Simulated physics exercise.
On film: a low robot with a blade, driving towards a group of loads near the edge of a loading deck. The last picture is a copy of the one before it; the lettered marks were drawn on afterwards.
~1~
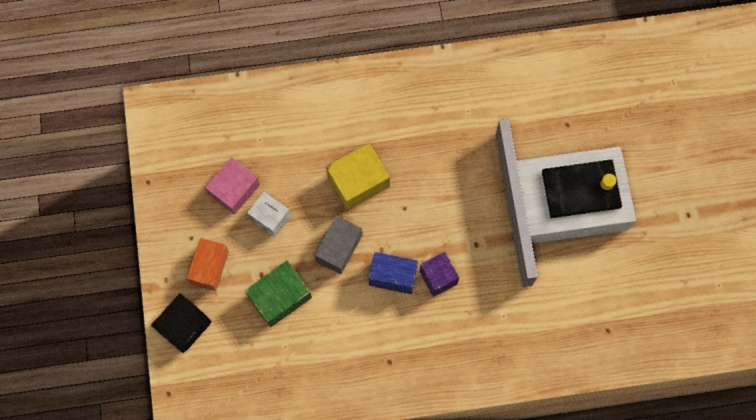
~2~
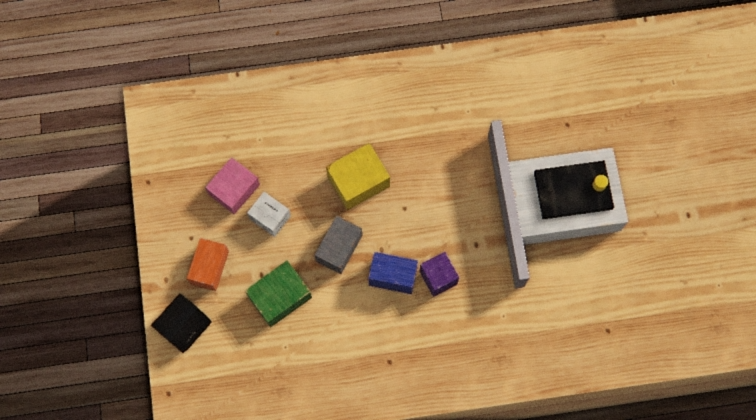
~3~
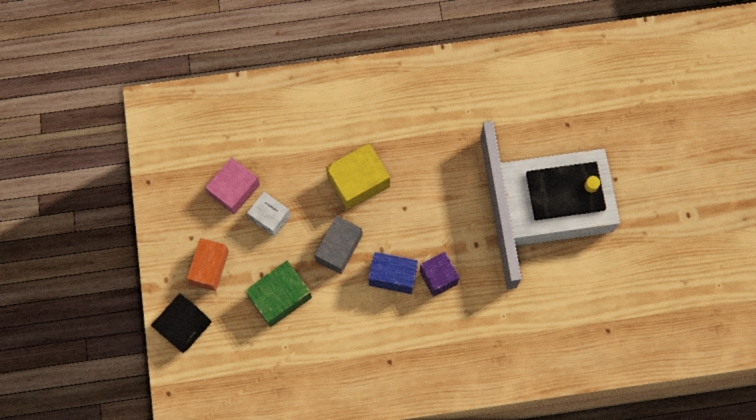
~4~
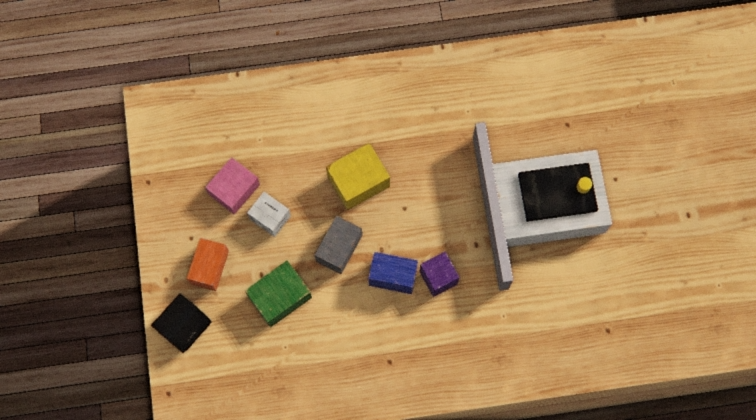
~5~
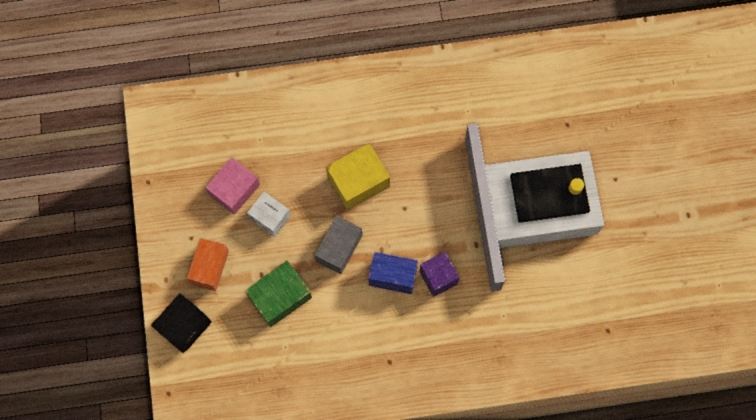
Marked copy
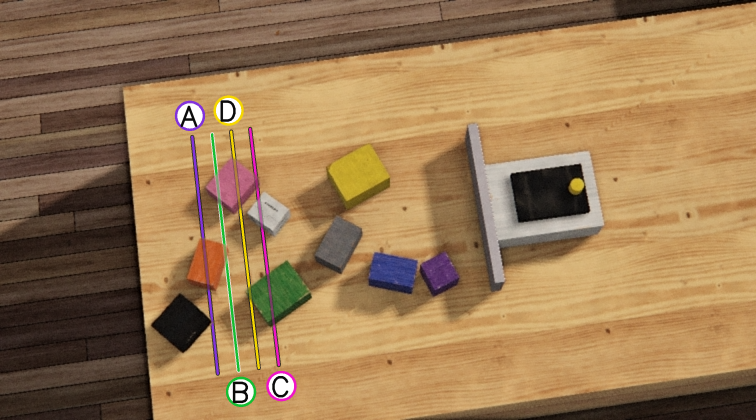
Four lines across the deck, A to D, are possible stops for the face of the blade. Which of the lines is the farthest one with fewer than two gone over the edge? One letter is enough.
Stop at D.
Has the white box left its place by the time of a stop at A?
By then, yes.
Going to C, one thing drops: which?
It is the black box.
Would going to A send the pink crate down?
Yes.
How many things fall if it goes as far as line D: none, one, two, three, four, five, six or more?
In all, one.
On the marked copy, A at (205, 252); B at (225, 249); C at (264, 244); D at (245, 247).
Following D. Soon after the start, robot (459, 205); purple crate (389, 280); blue crate (354, 283).
Later, robot (372, 217); black box (174, 329); orange crate (198, 260).
In the end, robot (304, 227); black box over the edge; green crate (151, 305); one fallen.
As for the rest, A drops three; B drops two; C is within the limit but short.
